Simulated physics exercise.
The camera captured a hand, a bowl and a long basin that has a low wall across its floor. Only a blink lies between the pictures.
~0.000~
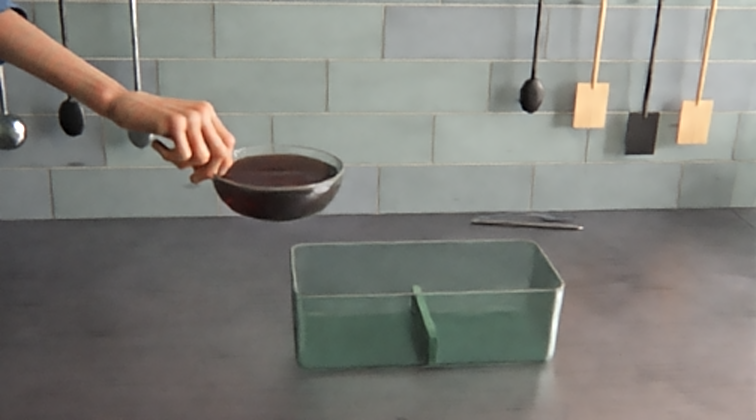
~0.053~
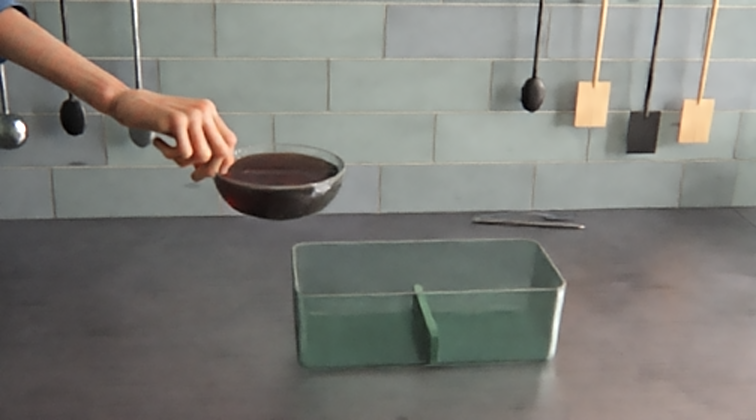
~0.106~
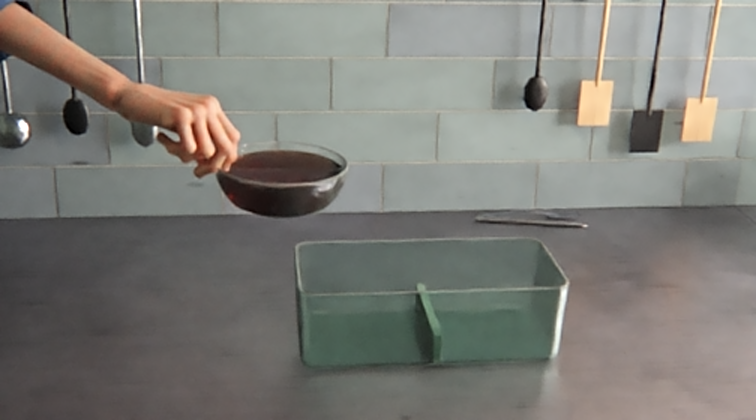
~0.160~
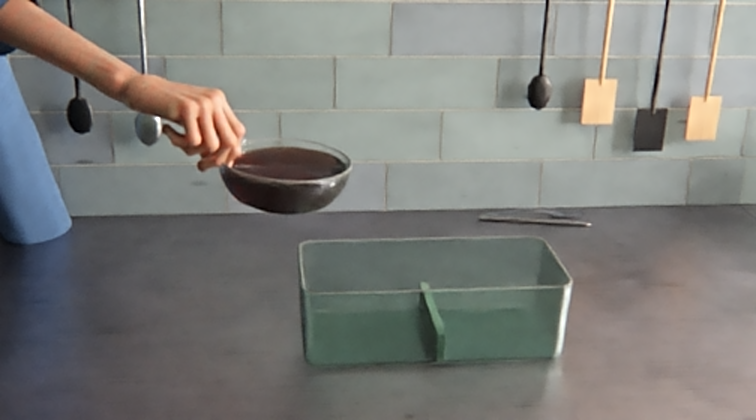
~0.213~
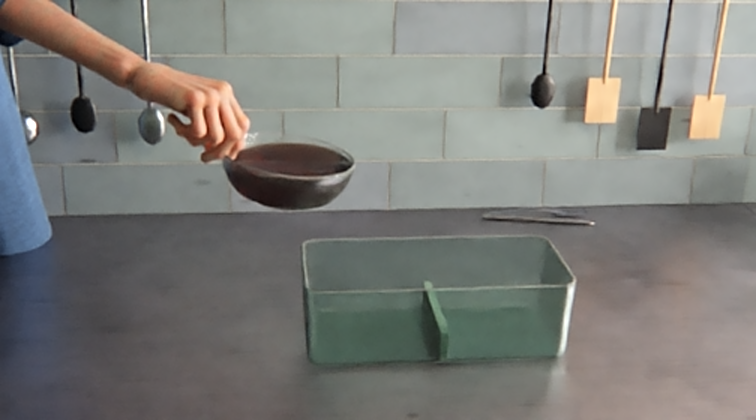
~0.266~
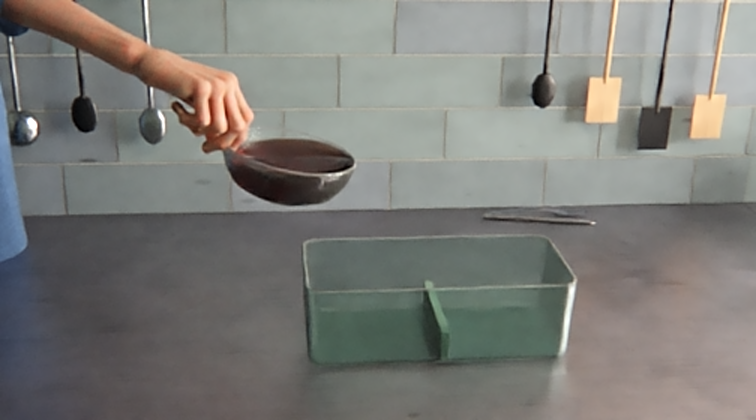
A hand holds a glass bowl of dark liquid nearly level, above and to the left of a long green-tinted basin with a low wall across its floor. The bowl shifts slightly right, then the hand gradually tilts it a little toward the basin, with the liquid still inside.
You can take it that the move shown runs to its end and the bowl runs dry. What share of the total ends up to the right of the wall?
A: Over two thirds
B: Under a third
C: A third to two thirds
A third to two thirds (C).
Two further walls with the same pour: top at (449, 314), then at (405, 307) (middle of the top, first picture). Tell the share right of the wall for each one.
Case 1: 15 %; case 2: 80 %.
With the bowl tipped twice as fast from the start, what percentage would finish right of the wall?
Near 65 %.
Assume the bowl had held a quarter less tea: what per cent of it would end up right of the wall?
My estimate is about 45 percent.
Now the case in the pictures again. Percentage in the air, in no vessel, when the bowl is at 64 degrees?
Roughly 45 per cent.
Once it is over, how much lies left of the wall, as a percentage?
About 45 per cent.
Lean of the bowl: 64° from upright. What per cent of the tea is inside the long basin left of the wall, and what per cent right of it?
About 20 % left and about 0 % right.
A moment on, the bowl is tipped part way and 33 per cent is still to pour, 20 is left of the wall and 1 right of it.
Next, the bowl is tipped right over and 0 per cent is still to pour, 38 is left of the wall and 54 right of it.
Then the bowl is tipped right over and 0 per cent is still to pour, 44 is left of the wall and 55 right of it.
Later the bowl is tipped right over and 0 per cent is still to pour, 44 is left of the wall and 55 right of it.
In the end 44 per cent lies left of the wall, 55 right of it and 1 outside.
